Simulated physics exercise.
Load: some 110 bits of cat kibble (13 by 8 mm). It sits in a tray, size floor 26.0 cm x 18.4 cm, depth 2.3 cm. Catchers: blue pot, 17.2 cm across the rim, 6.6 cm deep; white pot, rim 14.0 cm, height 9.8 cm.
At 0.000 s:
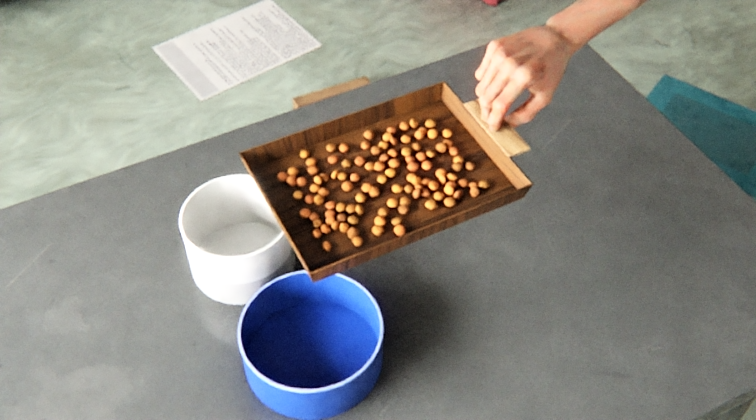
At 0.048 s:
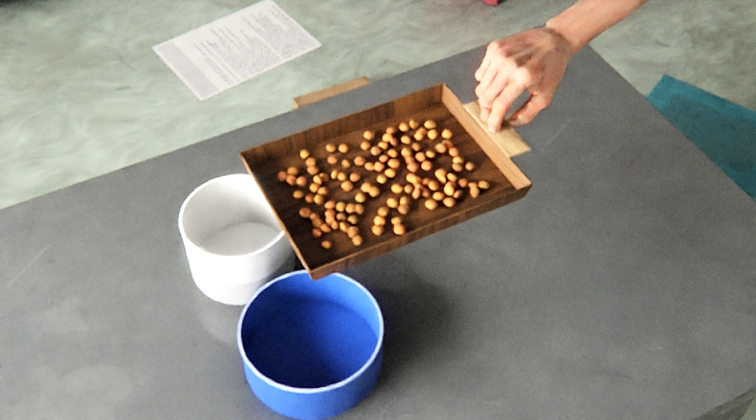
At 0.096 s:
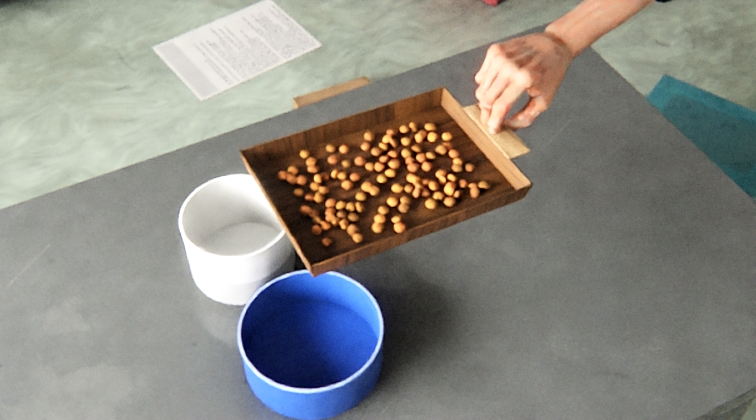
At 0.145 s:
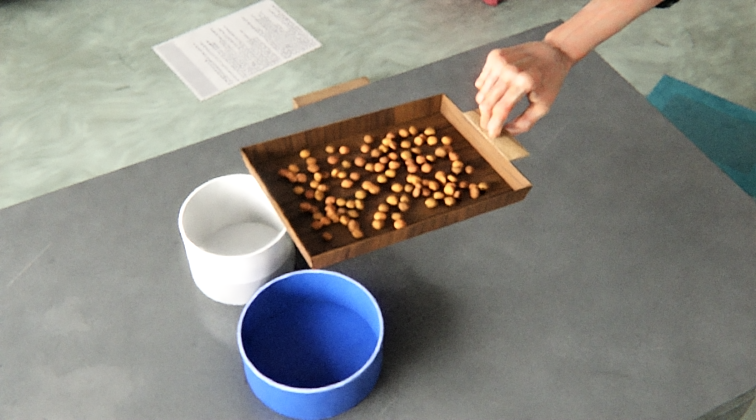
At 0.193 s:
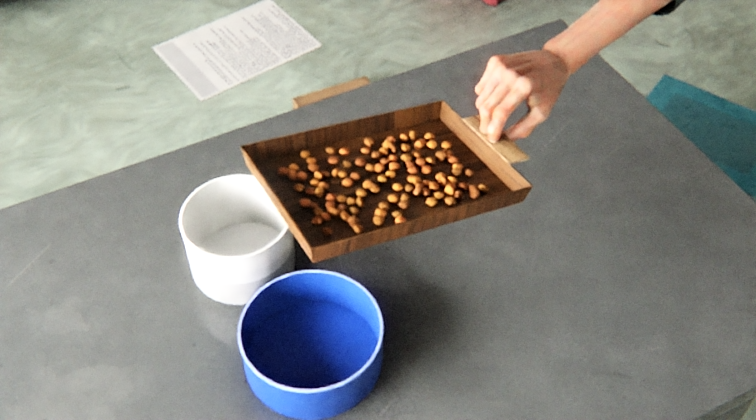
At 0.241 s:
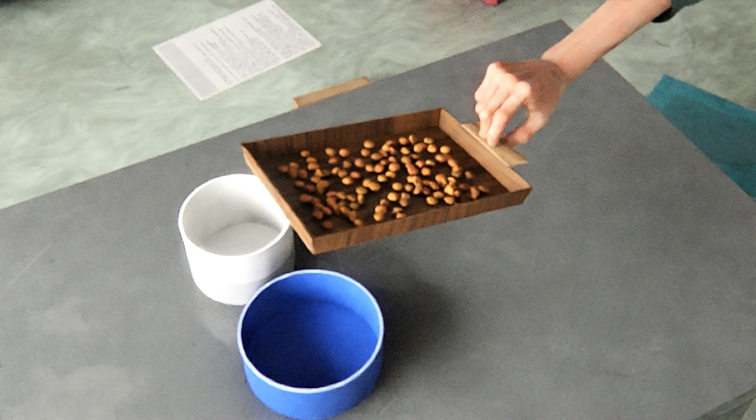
A wooden tray scattered with small brown pieces, held by a hand at its right end, tilted slowly away toward the back, its near edge rising above a blue pot and a white pot.
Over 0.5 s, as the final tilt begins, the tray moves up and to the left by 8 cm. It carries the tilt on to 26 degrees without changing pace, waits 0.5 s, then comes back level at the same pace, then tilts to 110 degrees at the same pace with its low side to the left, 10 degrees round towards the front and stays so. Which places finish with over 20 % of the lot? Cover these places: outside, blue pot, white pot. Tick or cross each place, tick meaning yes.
Outside everything: Tick; blue pot: Tick; white pot: Cross.
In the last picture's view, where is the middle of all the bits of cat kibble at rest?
Roughly (320, 324).
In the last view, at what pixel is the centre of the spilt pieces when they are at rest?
I'd put it at roughly (310, 288).
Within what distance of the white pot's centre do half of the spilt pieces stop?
I'd put it at around 14 cm.
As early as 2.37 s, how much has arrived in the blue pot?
I'd say close to 15 per cent has got there by then.
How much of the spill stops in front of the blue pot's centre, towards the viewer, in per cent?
I'd say somewhere near 20 in a hundred.
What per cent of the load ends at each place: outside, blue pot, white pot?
Final tally - outside 35, in the blue pot 60, in the white pot 5.
After 1.06 s, tilt 21 degrees; tray 100 %; middle of all pieces on or above the table near (405, 155).
After 1.74 s, tilt 26 degrees; tray 100 %; middle of all pieces on or above the table near (354, 121).
Then, at 2.37 s, tilt 78 degrees; tray 70 %, outside 10 %, blue pot 15 %, in the air 5 %; middle of all pieces on or above the table near (284, 285).
After 2.96 s, tilt 110 degrees; white pot 5 %, outside 35 %, blue pot 60 %; middle of all pieces on or above the table near (306, 324).
In the end, at 3.6 s, white pot 5 %, tray 0 %, outside 35 %, blue pot 60 %.
